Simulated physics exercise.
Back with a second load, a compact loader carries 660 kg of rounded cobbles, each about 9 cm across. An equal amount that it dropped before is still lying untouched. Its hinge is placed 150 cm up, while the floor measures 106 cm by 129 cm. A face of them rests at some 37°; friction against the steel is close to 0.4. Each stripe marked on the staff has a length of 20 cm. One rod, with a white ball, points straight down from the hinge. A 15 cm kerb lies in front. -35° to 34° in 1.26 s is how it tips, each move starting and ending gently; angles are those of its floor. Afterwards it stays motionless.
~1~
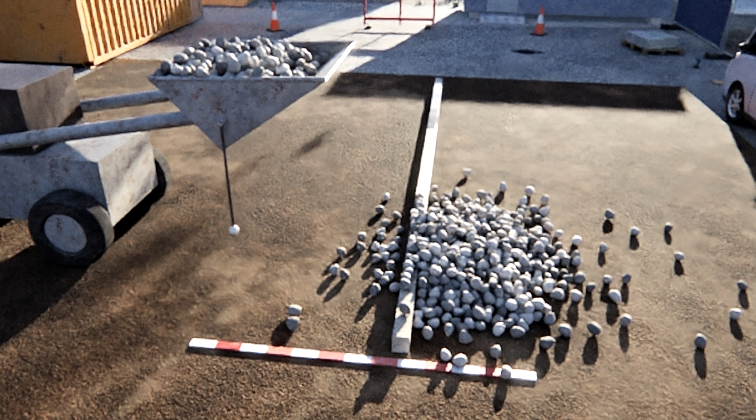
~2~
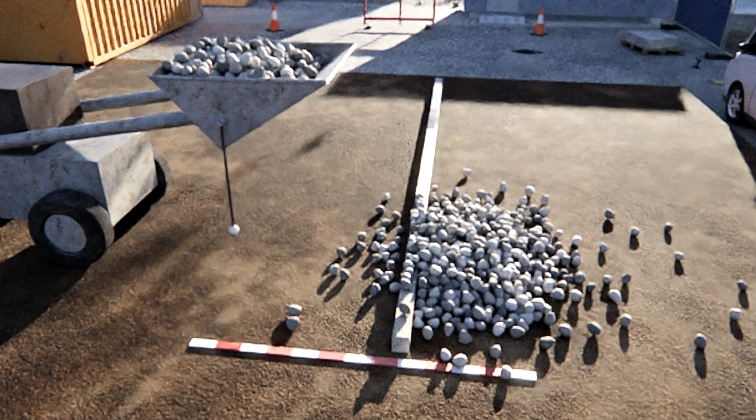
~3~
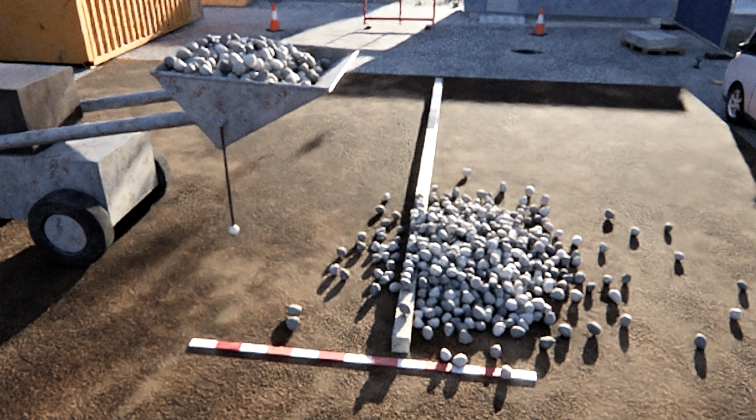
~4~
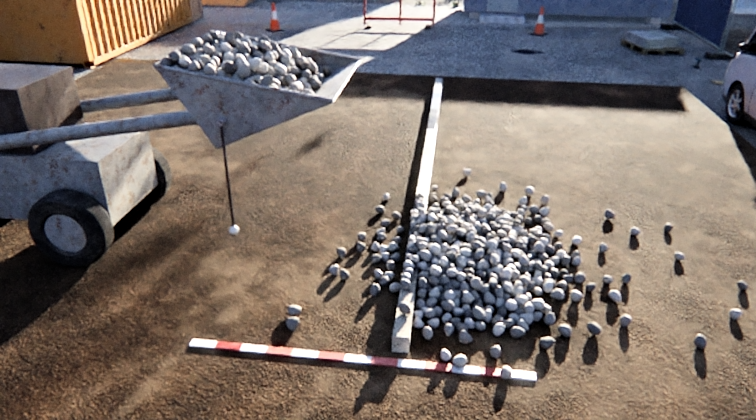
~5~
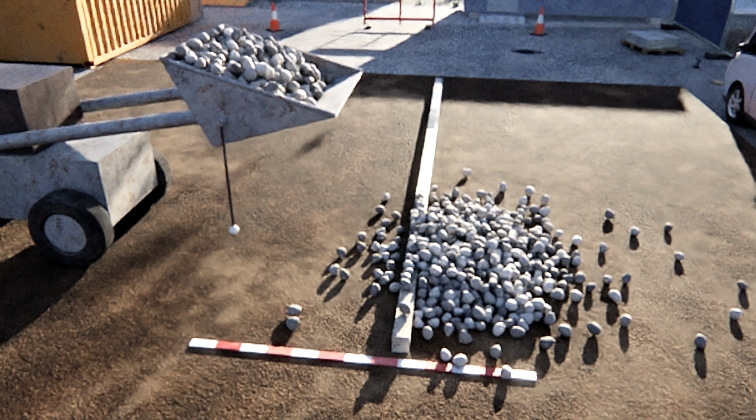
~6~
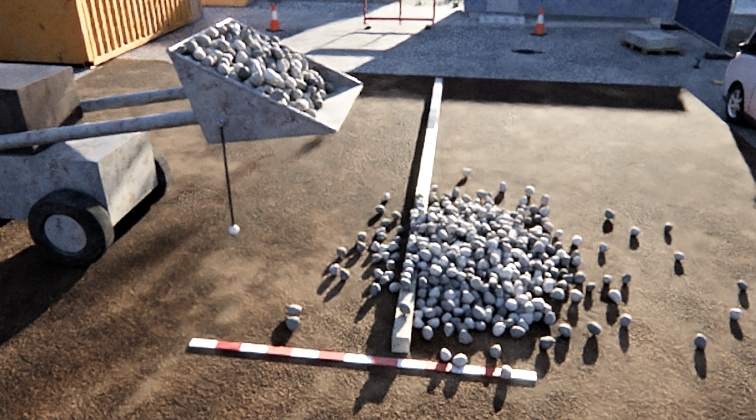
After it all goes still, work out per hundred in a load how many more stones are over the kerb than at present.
Around 6 stones per hundred.
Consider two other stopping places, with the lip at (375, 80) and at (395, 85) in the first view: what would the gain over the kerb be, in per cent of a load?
I'd expect near 45 per cent first and near 65 per cent next.
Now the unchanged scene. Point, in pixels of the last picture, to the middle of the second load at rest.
Their middle rests near (376, 242).
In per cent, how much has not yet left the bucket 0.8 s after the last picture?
Around 65 per cent of the load is still inside.
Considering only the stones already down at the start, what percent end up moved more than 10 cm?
About 0 %.
Then, 0.4 s after the last picture the floor is at 23°; in per cent of one load, 100 in the bucket, 9 on this side of the kerb, 91 over the kerb; the foremost stones are at (671, 264).
Then, 0.8 s after the last picture the floor is at 34°; in per cent of one load, 63 in the bucket, 47 on this side of the kerb, 91 over the kerb; the foremost stones are at (671, 264).
Then, 1.2 s after the last picture the floor is at 34°; in per cent of one load, 22 in the bucket, 86 on this side of the kerb, 92 over the kerb; the foremost stones are at (671, 264).
Then, 4.0 s after the last picture the floor is at 34°; in per cent of one load, 0 in the bucket, 103 on this side of the kerb, 97 over the kerb; the foremost stones are at (671, 264). Net gain over the kerb, 6.
